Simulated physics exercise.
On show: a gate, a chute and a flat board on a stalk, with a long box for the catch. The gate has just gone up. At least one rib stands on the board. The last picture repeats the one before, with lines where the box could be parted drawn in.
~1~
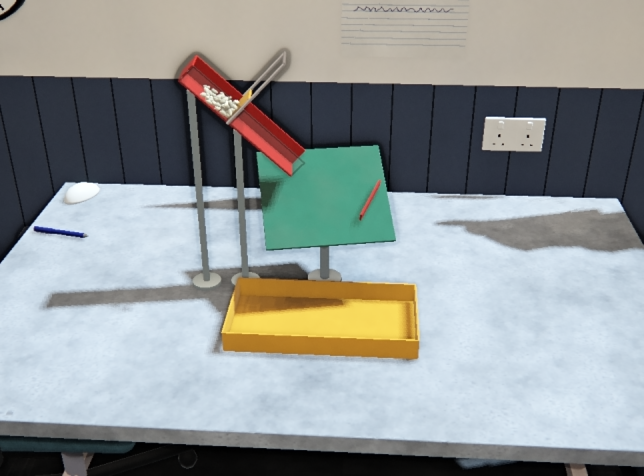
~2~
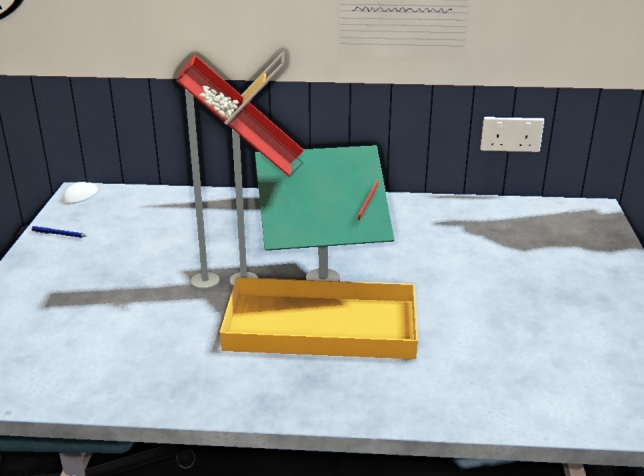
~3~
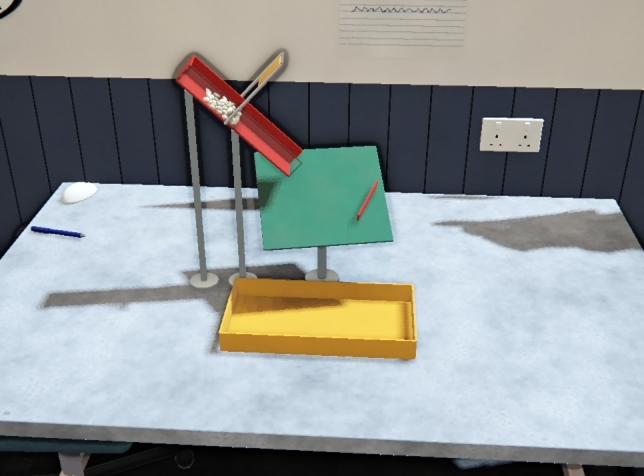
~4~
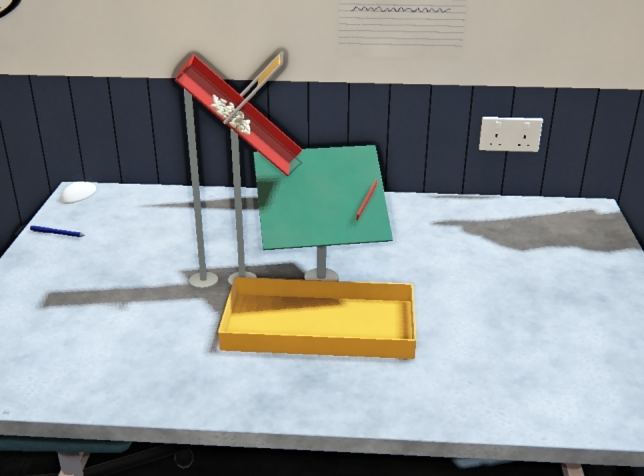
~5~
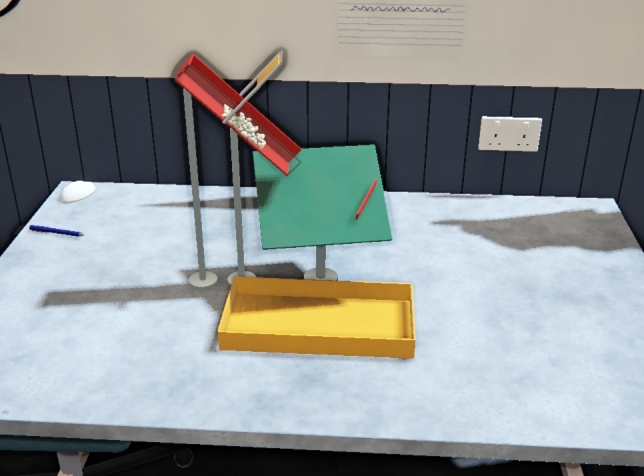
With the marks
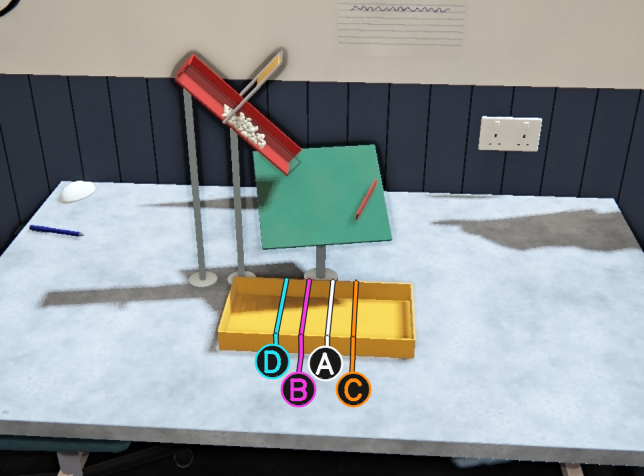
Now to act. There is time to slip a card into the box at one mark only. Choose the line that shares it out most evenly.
Take C.
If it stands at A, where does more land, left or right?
Right.
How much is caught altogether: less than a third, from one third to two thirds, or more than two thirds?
More than two thirds.
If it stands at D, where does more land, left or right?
Right.
On the marked copy, line A crosses the front rim at (327, 336); line B crosses the front rim at (301, 335); line C crosses the front rim at (353, 337); line D crosses the front rim at (275, 334).
For line A, of what is caught, a stray few on the left of the divider, nearly all on the right.
For line B, of what is caught, none on the left of the divider, all on the right.
For line C, of what is caught, about a third on the left of the divider, about two thirds on the right.
For line D, of what is caught, none on the left of the divider, all on the right.
